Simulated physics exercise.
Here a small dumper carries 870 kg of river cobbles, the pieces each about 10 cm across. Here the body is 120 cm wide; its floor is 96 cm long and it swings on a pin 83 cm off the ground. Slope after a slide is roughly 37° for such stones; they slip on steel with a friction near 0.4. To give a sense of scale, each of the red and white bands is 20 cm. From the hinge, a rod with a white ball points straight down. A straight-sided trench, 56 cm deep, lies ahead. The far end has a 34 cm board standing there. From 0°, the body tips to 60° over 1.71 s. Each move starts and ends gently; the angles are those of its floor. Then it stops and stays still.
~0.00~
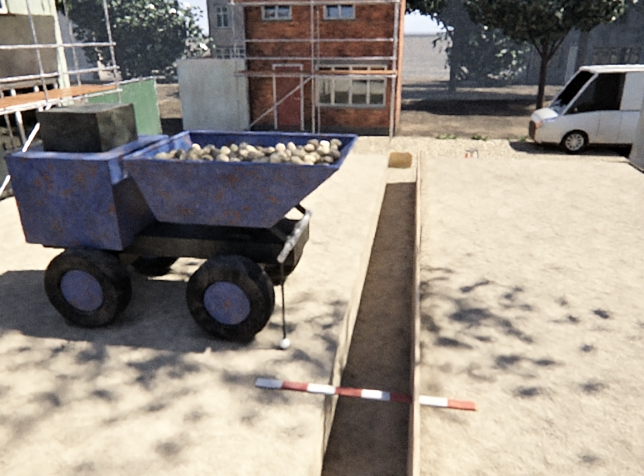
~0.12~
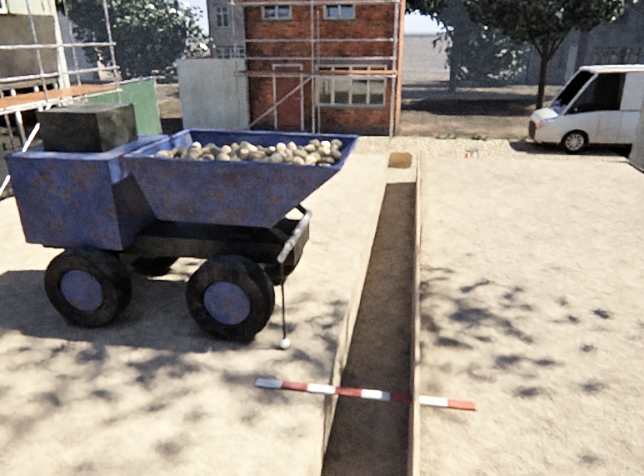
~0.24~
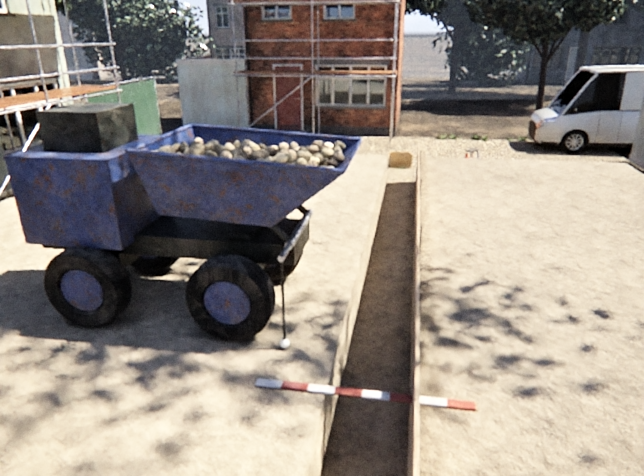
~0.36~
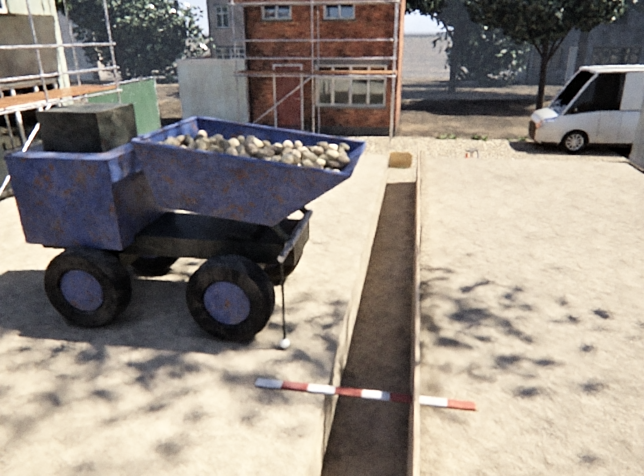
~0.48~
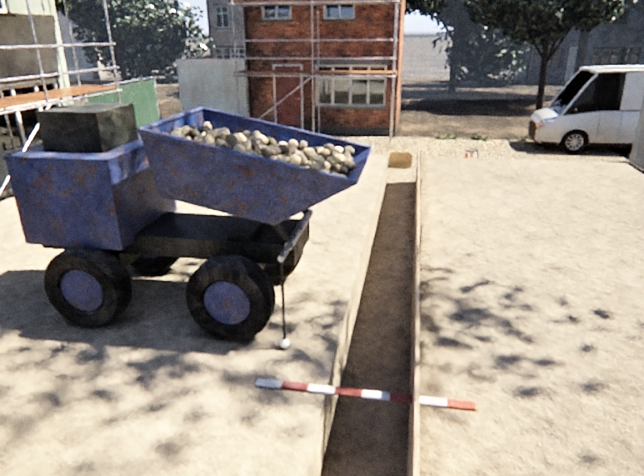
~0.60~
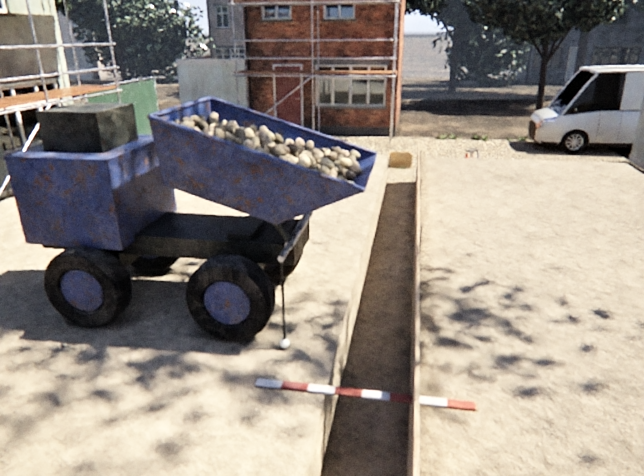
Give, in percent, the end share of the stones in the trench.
Near 10 percent.
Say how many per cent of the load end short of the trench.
0 per cent or so.
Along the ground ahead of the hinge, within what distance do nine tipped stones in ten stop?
About 210 cm.
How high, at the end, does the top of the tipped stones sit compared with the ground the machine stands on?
Near 54 cm up from the ground.
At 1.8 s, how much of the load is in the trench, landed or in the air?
I'd say near 10 per cent at that time.
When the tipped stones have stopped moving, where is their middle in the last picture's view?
(459, 313).
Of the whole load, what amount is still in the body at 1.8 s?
About 80% remains inside.
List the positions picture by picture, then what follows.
The body is at 0°, its lip at (339, 168); the top of the load is at (303, 149), in the first frame.
The body is at 1°, its lip at (340, 169); the top of the load is at (288, 150); the stones move at 0.2 m/s on average, in the second frame.
The body is at 3°, its lip at (344, 172); the top of the load is at (246, 148); the stones move at 0.4 m/s on average, in the third frame.
The body is at 7°, its lip at (350, 176); the top of the load is at (207, 142); the stones move at 0.4 m/s on average, in the fourth frame.
Lip at (357, 183), floor tilted 12°, highest stones at (205, 133); the stones move at 0.5 m/s on average, in the fifth frame.
The body is at 17°, its lip at (364, 190); the top of the load is at (213, 124); the stones move at 0.6 m/s on average, in the sixth frame.
After 1.3 s the floor is at 51°; 100 % in the body; the foremost stones are at (385, 211).
After 1.8 s the floor is at 60°; 81 % in the body, 8 % in the trench, 11 % past the trench; the foremost stones are at (453, 305).
After 2.2 s the floor is at 60°; 50 % in the body, 7 % in the trench, 43 % past the trench; the foremost stones are at (521, 330).
After 5.0 s the floor is at 60°; 0 % in the body, 10 % in the trench, 90 % past the trench; the foremost stones are past the picture's edge.
